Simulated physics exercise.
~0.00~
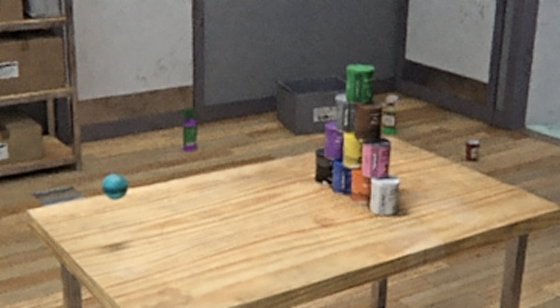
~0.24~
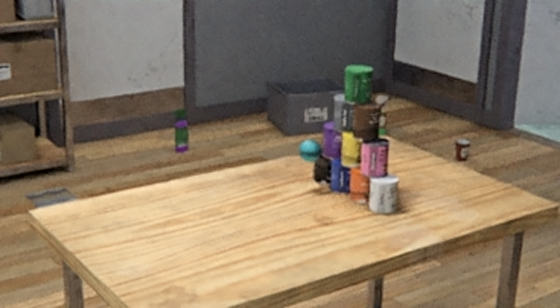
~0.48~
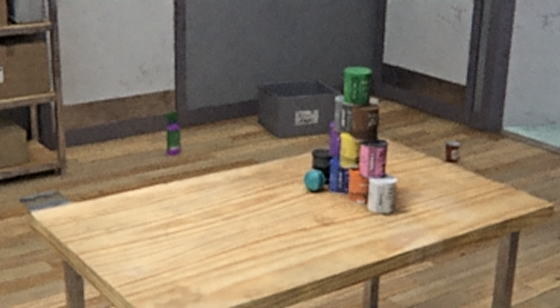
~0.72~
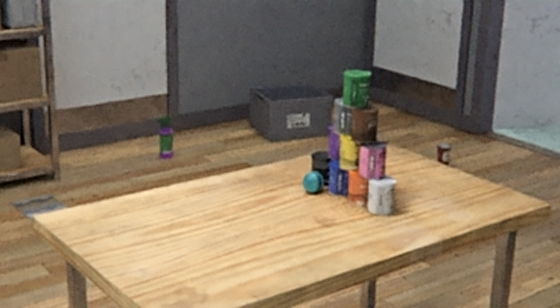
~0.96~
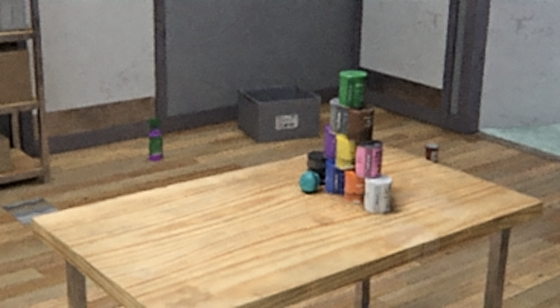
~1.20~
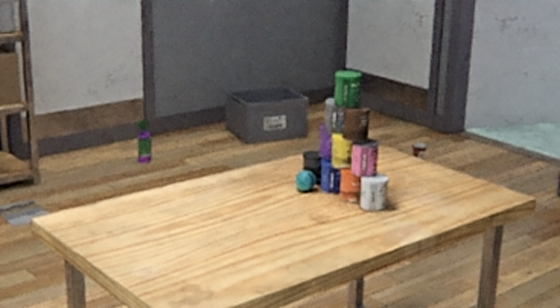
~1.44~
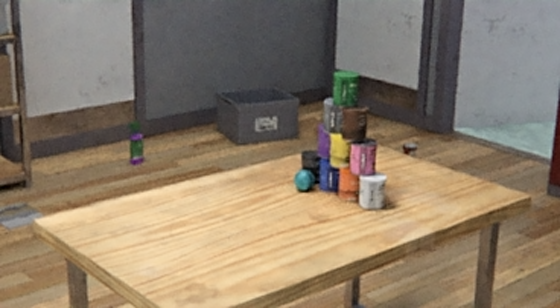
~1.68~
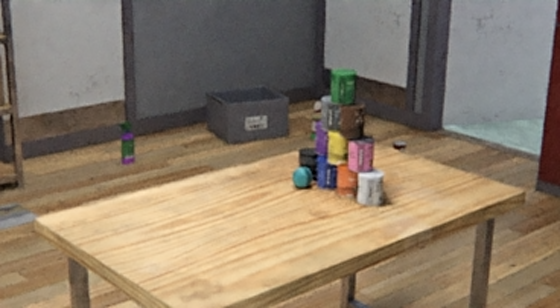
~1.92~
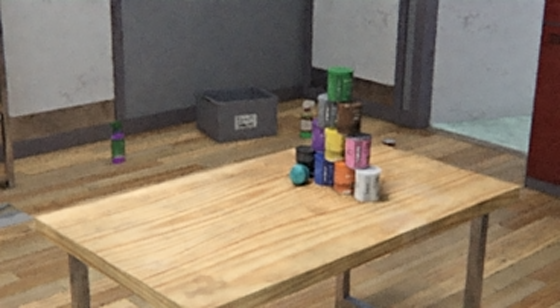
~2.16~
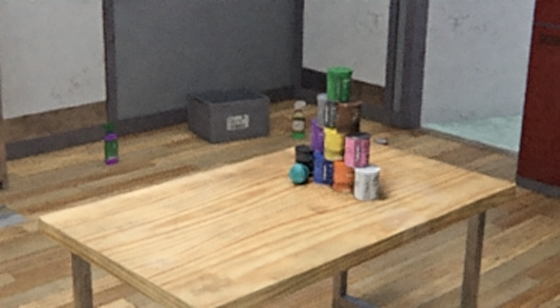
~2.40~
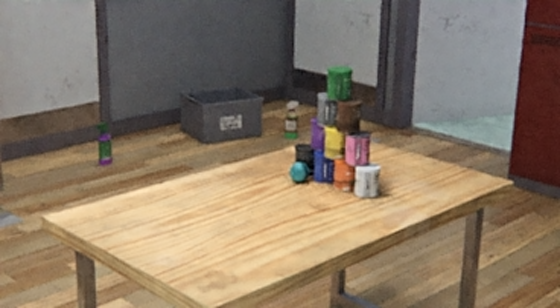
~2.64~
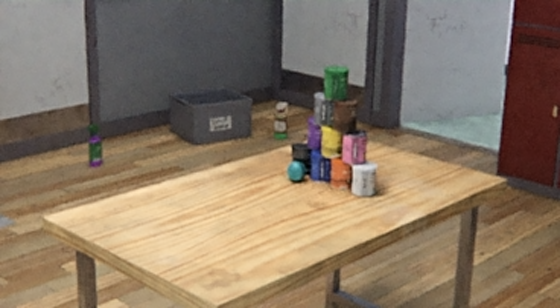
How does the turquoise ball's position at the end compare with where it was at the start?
At the start the turquoise ball is off to the left, well away from the tins. By the end it sits right beside the left side of the pile.
